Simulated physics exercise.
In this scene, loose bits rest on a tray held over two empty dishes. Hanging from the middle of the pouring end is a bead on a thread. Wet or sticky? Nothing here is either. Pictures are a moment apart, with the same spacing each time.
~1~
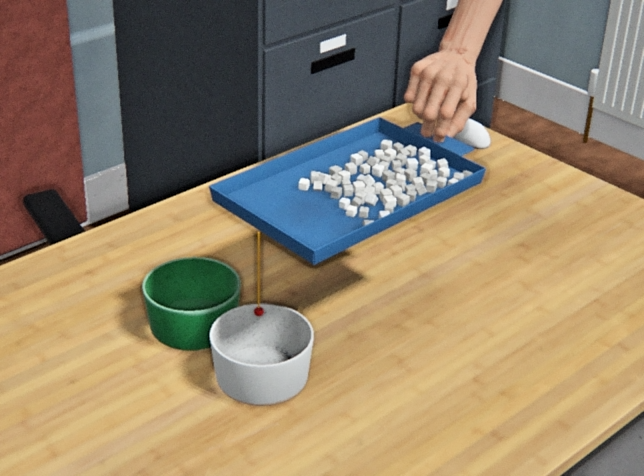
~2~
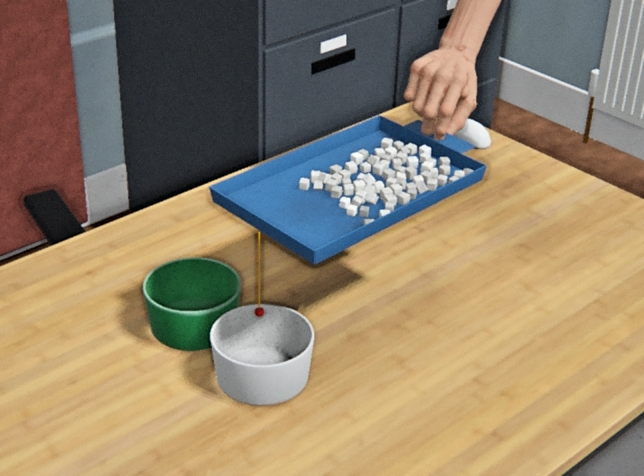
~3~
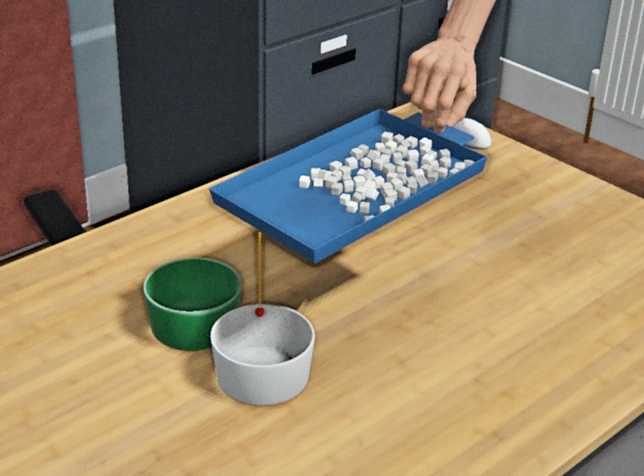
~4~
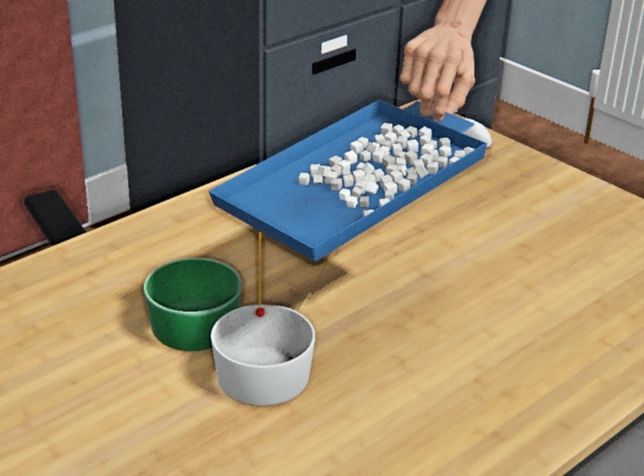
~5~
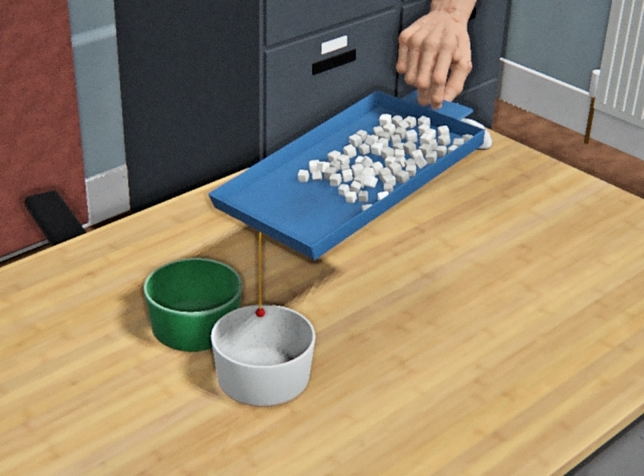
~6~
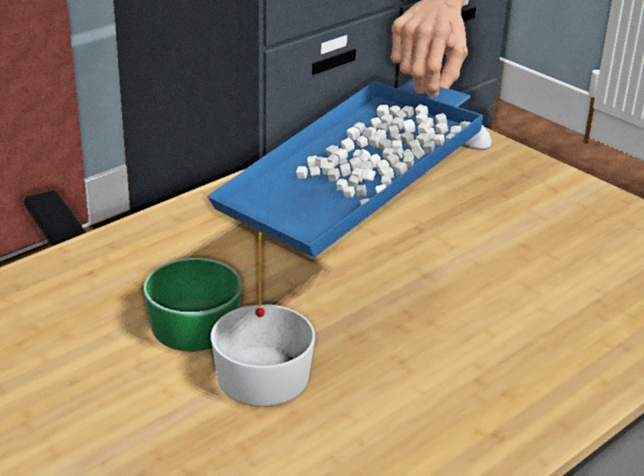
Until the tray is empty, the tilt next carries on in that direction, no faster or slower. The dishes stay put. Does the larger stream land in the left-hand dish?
Most of the load heads over to the left dish, I'd guess.
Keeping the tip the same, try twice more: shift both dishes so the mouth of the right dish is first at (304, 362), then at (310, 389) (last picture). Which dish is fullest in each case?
Results - the dish on the left side first, the dish on the left side second.
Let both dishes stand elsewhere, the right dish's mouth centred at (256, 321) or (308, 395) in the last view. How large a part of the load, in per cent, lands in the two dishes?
First about 50, then 20 per cent.
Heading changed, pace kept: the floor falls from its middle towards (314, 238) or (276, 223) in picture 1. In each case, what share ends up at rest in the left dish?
0 % and 10 %.
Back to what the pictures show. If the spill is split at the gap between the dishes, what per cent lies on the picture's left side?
Estimate: Roughly 90 %.
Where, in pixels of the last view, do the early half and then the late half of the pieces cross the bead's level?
Earlier portion about (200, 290); later portion about (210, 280).
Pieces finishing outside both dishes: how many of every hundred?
Around 30 in a hundred.
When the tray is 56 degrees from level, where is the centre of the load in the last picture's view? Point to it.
Somewhere around pixel (249, 188) in the last picture.
Soon, tray tipped steeply; nearly all on the tray; a stray few in the air.
A while on, tray tipped right over; most on the tray; a small part in the left dish; a small part outside both; a stray few in the air.
Towards the end, tray tipped past a quarter turn; a small part in the right dish; about two thirds in the left dish; about a quarter outside both.
Finally, tray tipped past a quarter turn; a small part in the right dish; about two thirds in the left dish; about a quarter outside both.
